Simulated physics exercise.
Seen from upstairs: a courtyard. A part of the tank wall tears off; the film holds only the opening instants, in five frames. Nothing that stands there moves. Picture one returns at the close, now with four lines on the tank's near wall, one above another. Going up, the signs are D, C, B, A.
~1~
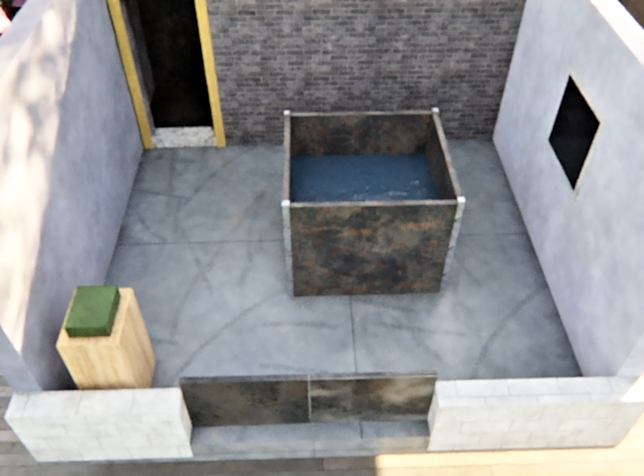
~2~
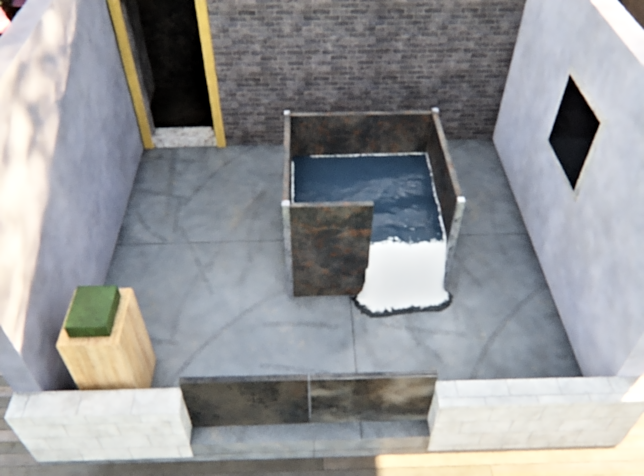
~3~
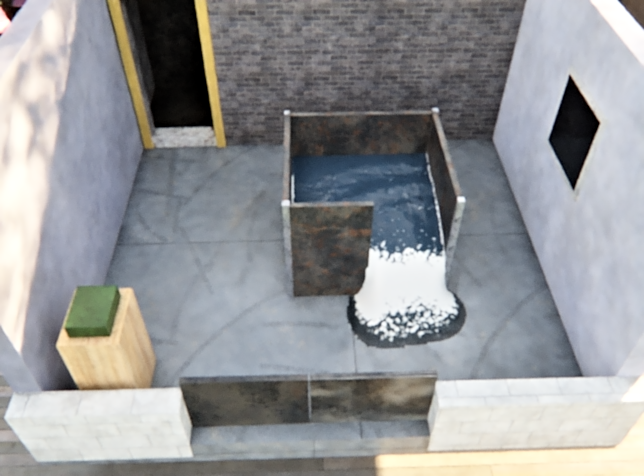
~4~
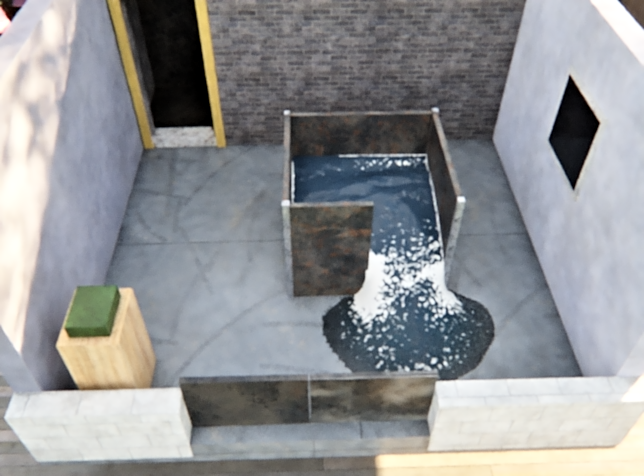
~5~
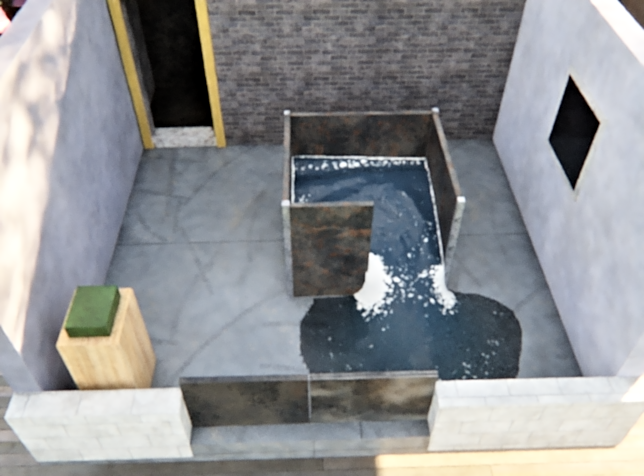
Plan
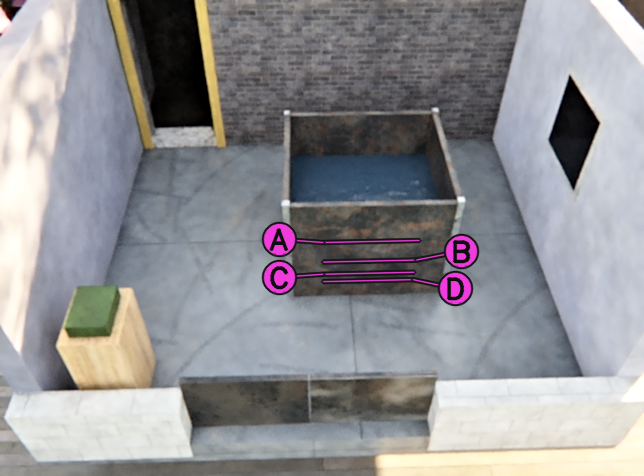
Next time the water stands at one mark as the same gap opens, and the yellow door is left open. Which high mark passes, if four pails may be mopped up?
A.
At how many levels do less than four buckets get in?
All of them.
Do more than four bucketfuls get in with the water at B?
No, not at all.
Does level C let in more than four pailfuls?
No, not at all.
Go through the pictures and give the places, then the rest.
In the first picture, water in the tank at rest, its middle at (364, 196); foot of the yellow doorway at (186, 147); shut gate at (309, 382).
In the second picture, front seen at (363, 302), 1 % of the ground wet.
In the third picture, front seen at (366, 334), 4 % of the ground wet.
In the fourth picture, front seen at (355, 338), 8 % of the ground wet.
In the fifth picture, front seen at (320, 335), 14 % of the ground wet.
On the marked copy, A at (371, 241); B at (369, 261); C at (368, 273); D at (368, 280); from the bottom up D, C, B, A.
With A, a bucket or two gets in.
With B, nothing gets over.
With C, nothing gets over.
With D, nothing gets over.
